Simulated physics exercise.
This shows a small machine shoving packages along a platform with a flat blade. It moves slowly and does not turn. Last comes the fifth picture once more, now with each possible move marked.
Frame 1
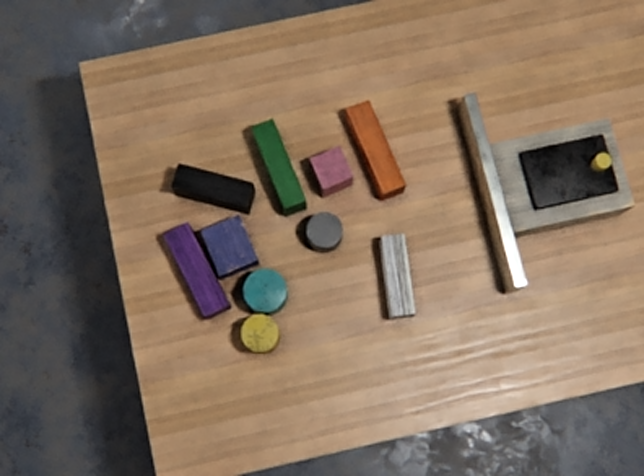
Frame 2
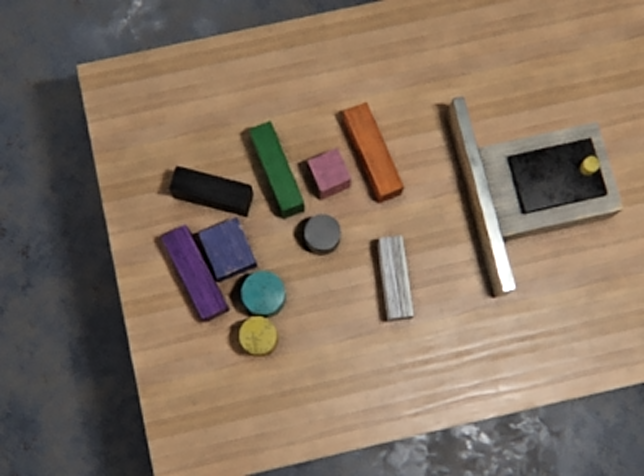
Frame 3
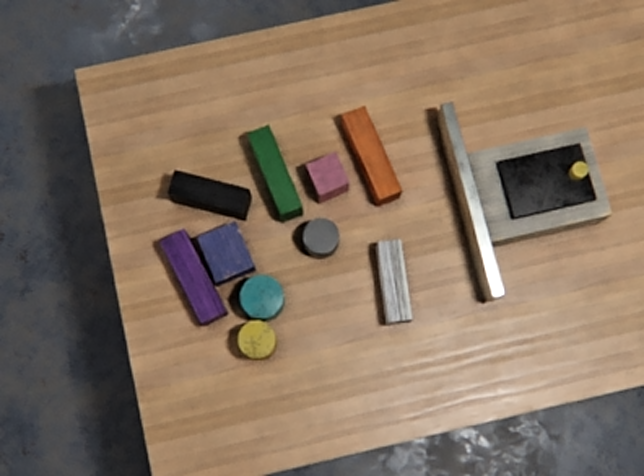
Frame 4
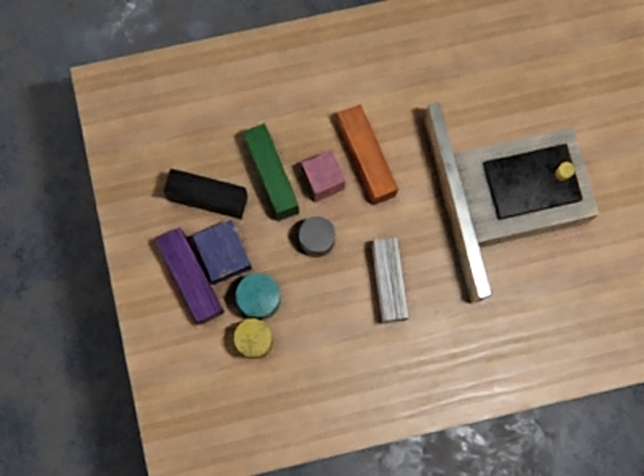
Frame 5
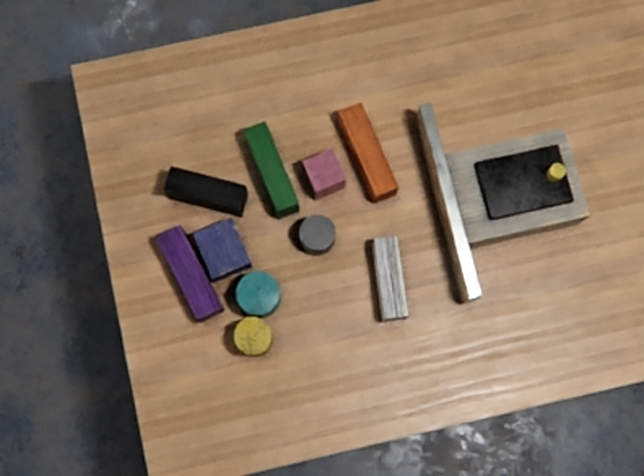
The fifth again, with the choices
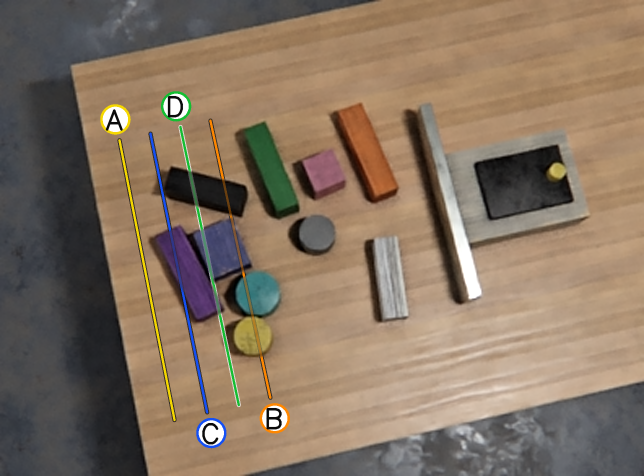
The footage shows colored blocks, sticks and round pieces scattered on a wooden surface, while a small machine with a long flat blade on the right slides slowly left without turning, and the pieces stay where they are.
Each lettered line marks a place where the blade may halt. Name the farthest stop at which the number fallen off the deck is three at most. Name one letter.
No farther than C.
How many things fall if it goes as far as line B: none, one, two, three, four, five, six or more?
The count is none.
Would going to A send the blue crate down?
By then, yes.
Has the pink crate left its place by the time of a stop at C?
Yes.
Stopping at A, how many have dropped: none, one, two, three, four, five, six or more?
In all, six or more.
On the marked copy, A at (146, 276); B at (240, 255); C at (178, 269); D at (209, 262).
With C. Early on, robot (421, 205); white stick (347, 290); green stick (261, 173).
Further on, robot (324, 227); purple stick (156, 297); black stick (142, 206).
At the end, robot (247, 244); black stick over the edge; green stick over the edge; three fallen.
As for the rest, A drops seven; B is within the limit but short; D is within the limit but short.
